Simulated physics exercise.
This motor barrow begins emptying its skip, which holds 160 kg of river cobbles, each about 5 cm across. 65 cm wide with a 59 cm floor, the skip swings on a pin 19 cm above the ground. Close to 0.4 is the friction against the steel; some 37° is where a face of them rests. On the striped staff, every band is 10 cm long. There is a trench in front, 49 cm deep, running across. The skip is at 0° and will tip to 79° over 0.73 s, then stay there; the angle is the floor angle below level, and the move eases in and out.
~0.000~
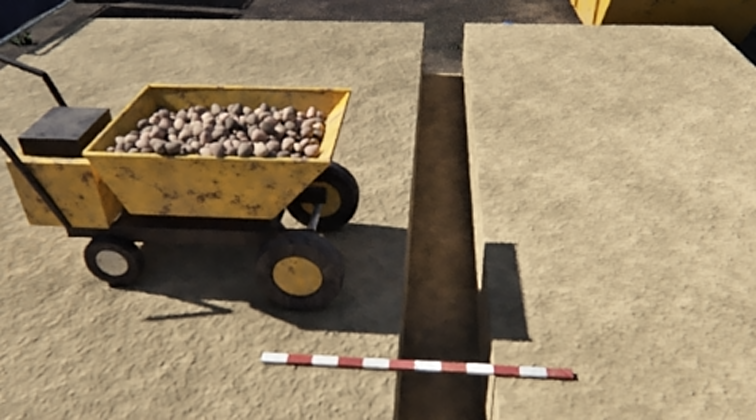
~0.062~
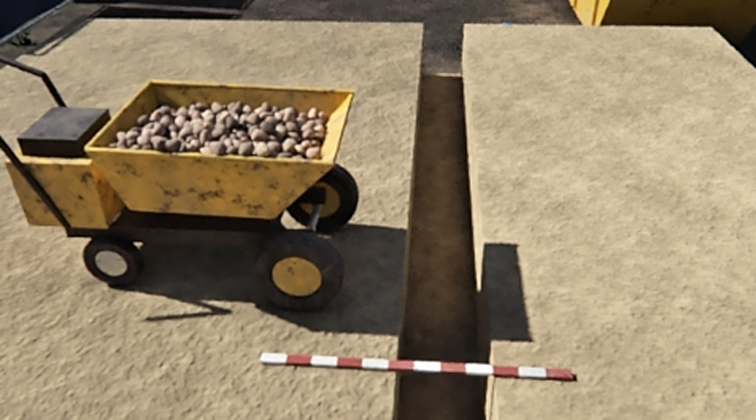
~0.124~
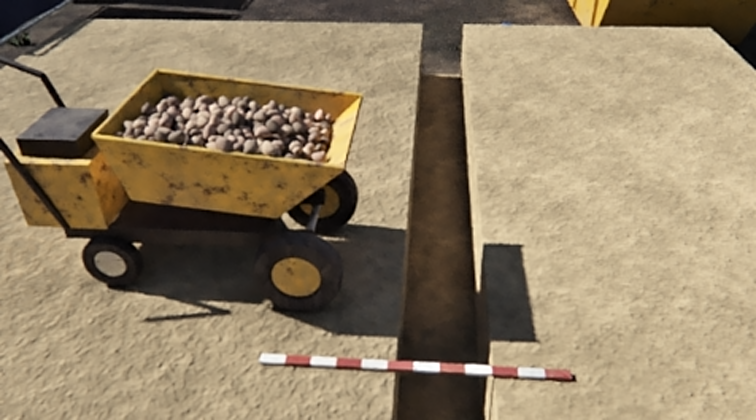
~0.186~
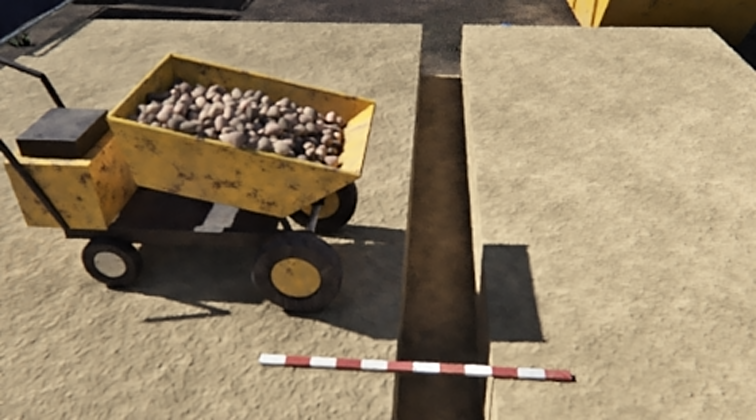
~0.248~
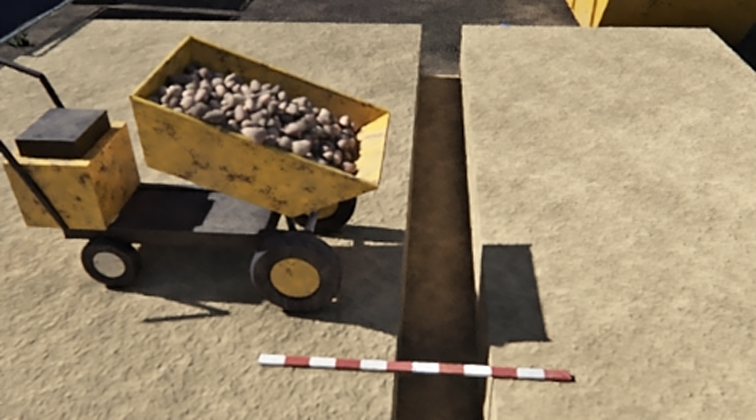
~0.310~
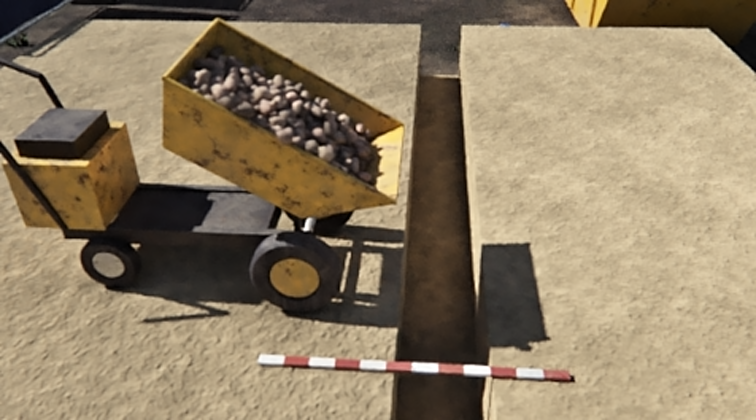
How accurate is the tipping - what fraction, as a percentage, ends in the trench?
Close to 51 in every hundred.
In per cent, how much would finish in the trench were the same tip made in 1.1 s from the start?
About 60%.
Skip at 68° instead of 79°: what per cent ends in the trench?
Then roughly 45 percent.
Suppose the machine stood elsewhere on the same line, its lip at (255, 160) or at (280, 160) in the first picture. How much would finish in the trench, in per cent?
Roughly 95 per cent, then 90 per cent.
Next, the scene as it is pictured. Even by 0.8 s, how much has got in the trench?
Approx. 25 % of the load.
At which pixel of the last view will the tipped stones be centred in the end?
Somewhere around (474, 323) in the last picture.
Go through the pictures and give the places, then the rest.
Lip at (330, 162), floor tilted 0°, highest stones at (253, 121), in the first frame.
The skip is at 2°, its lip at (333, 164); the top of the load is at (232, 119); the stones move at 0.4 m/s on average, in the second frame.
The skip is at 6°, its lip at (344, 168); the top of the load is at (186, 112); the stones move at 0.8 m/s on average, in the third frame.
The skip is at 13°, its lip at (360, 176); the top of the load is at (183, 98); the stones move at 1.2 m/s on average, in the fourth frame.
Lip at (378, 188), floor tilted 21°, highest stones at (194, 80); the stones move at 1.4 m/s on average, in the fifth frame.
Lip at (396, 203), floor tilted 31°, highest stones at (217, 63); the stones move at 1.6 m/s on average, in the sixth frame.
After 0.6 s the floor is at 67°; 100 % in the skip; the foremost stones are at (430, 211).
After 0.8 s the floor is at 79°; 45 % in the skip, 27 % in the trench, 28 % past the trench; the foremost stones are at (552, 285).
After 1.2 s the floor is at 79°; 2 % in the skip, 48 % in the trench, 50 % past the trench; the foremost stones are past the picture's edge.
After 3.1 s the floor is at 79°; 0 % in the skip, 51 % in the trench, 49 % past the trench; the foremost stones are past the picture's edge.
